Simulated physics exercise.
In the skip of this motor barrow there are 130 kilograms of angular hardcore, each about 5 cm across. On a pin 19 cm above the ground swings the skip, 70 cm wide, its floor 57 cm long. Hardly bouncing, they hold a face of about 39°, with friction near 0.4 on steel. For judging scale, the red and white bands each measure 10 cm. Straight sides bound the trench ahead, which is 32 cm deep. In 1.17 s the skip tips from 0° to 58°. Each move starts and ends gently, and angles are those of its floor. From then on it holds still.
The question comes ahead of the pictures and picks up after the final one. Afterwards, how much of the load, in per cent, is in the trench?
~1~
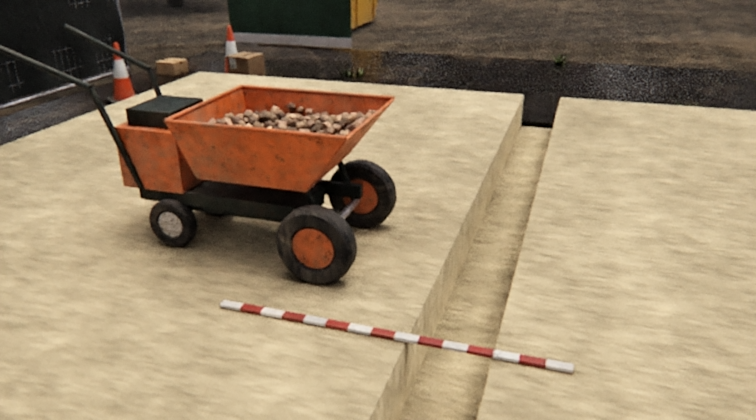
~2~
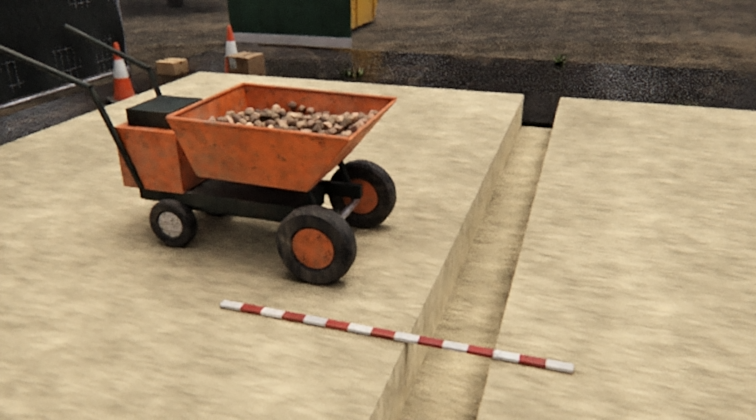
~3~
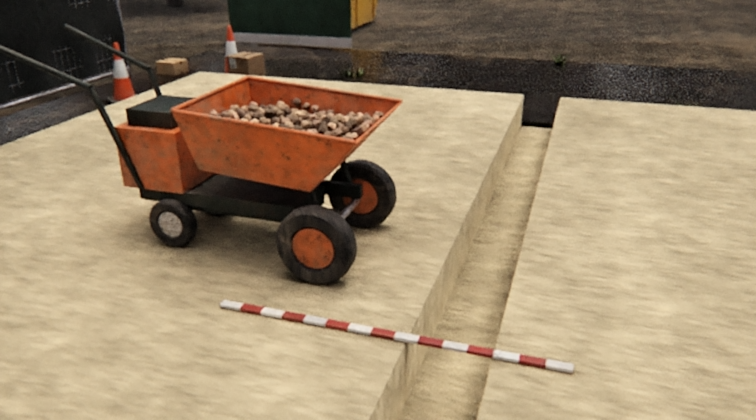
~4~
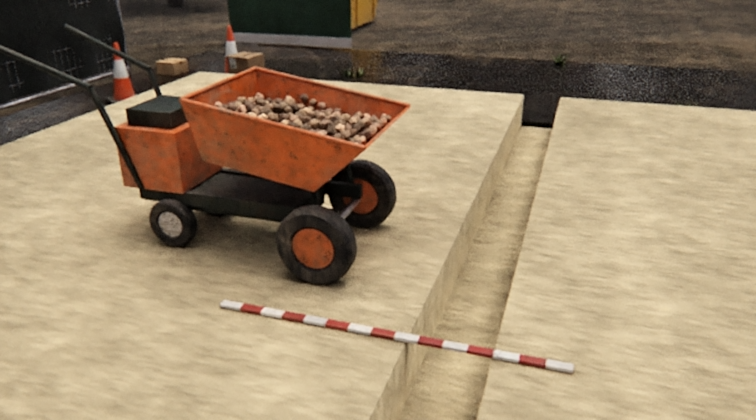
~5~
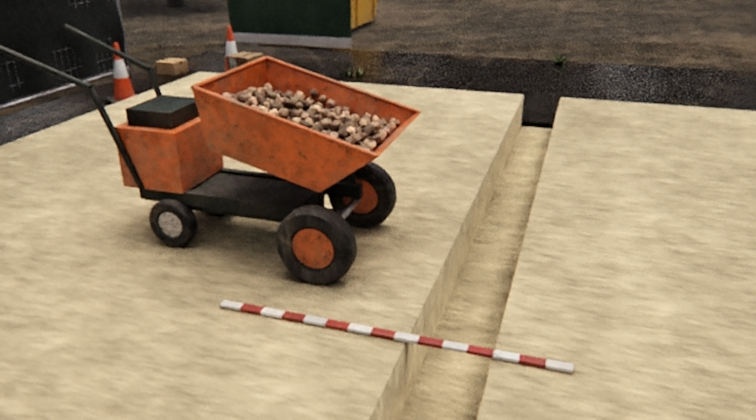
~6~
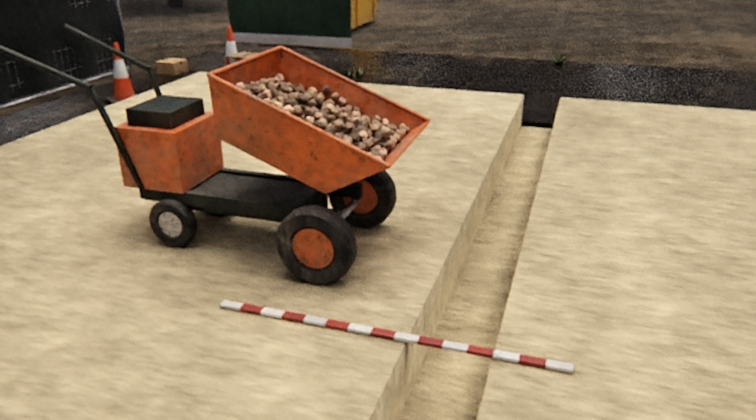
About 23 per cent.
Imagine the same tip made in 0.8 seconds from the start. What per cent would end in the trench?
That would give about 30 percent.
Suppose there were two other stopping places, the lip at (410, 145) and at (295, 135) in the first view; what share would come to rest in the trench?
It comes to about 5 and 10 in a hundred.
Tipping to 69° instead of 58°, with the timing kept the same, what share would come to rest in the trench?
About 80%.
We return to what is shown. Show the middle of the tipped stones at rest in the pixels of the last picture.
Centre estimate: Around (480, 333).
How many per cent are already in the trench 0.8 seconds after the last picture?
About 0 per cent by then.
Then, 0.4 s after the last picture the floor is at 49°, 100 % in the skip; the foremost stones are at (422, 191).
Then, 0.8 s after the last picture the floor is at 58°, 99 % in the skip, 1 % in the trench; the foremost stones are at (459, 218).
Then, 1.1 s after the last picture the floor is at 58°, 89 % in the skip, 11 % in the trench; the foremost stones are at (506, 321).
Then, 3.1 s after the last picture the floor is at 58°, 77 % in the skip, 23 % in the trench; the foremost stones are at (521, 313).
